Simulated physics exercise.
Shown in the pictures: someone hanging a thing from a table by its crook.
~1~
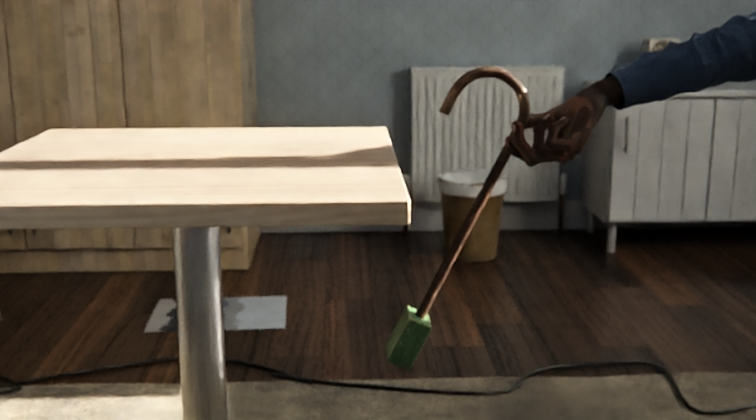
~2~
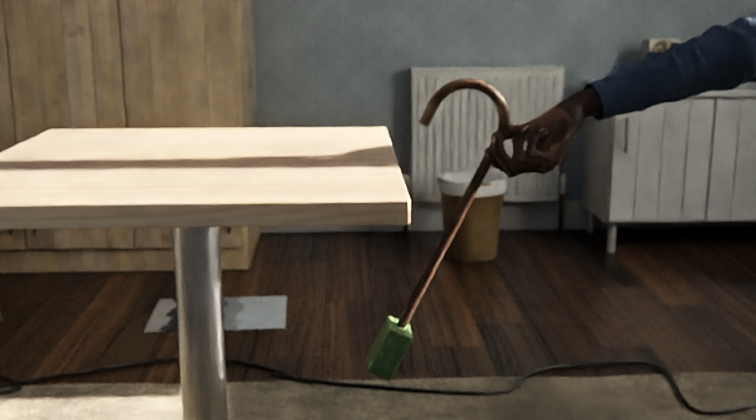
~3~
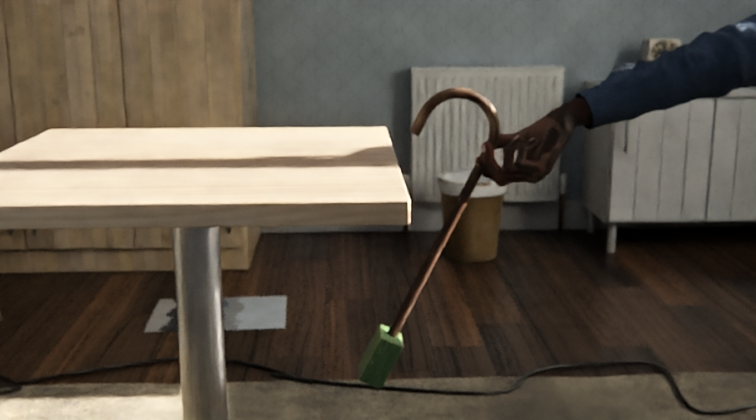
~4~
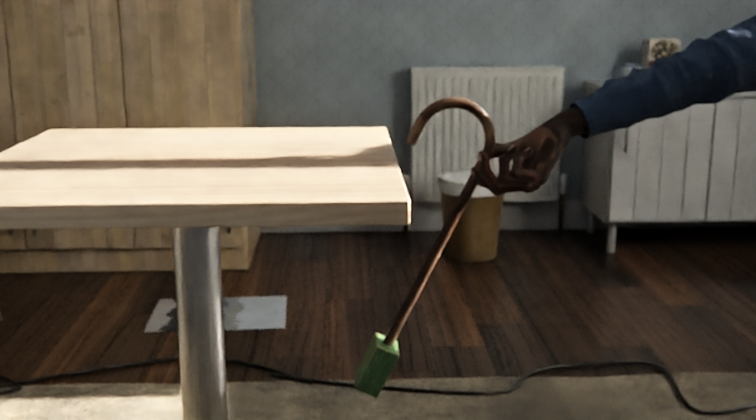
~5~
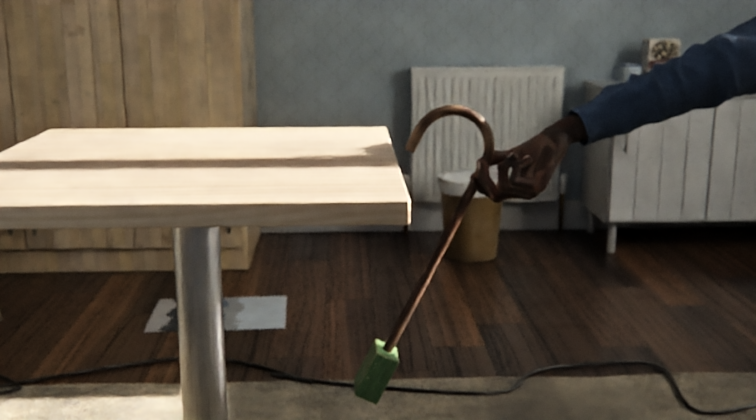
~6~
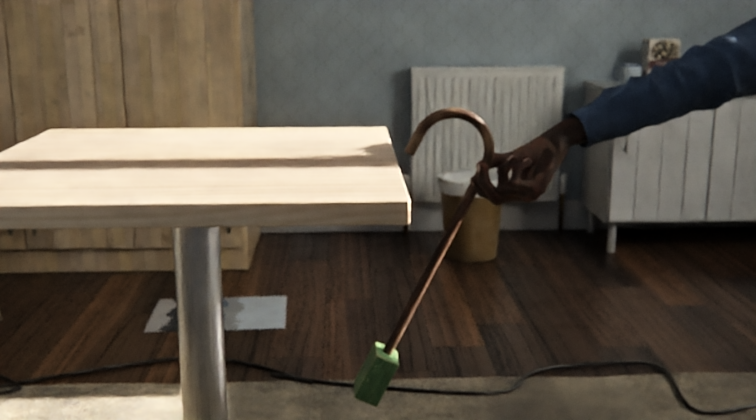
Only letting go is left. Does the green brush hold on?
As it turns out, the green brush falls to the floor.
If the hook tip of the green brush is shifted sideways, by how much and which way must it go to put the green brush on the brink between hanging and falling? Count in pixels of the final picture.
Roughly 12 pixels, to the left.
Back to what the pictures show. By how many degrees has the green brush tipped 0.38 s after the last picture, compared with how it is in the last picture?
Change in angle: Approx. 10°.
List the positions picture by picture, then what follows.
The first frame shows still on the way; green brush (437, 214); table (193, 167).
The second frame shows still on the way; green brush (417, 225); table (193, 167).
The third frame shows still on the way; green brush (408, 234); table (193, 167).
The fourth frame shows still on the way; green brush (404, 242); table (193, 167).
The fifth frame shows still on the way; green brush (403, 249); table (193, 167).
The sixth frame shows in place, still held; green brush (403, 252); table (193, 167).
Then, 0.38 s later than the last frame, green brush fallen.
When it is over, the green brush slips off.
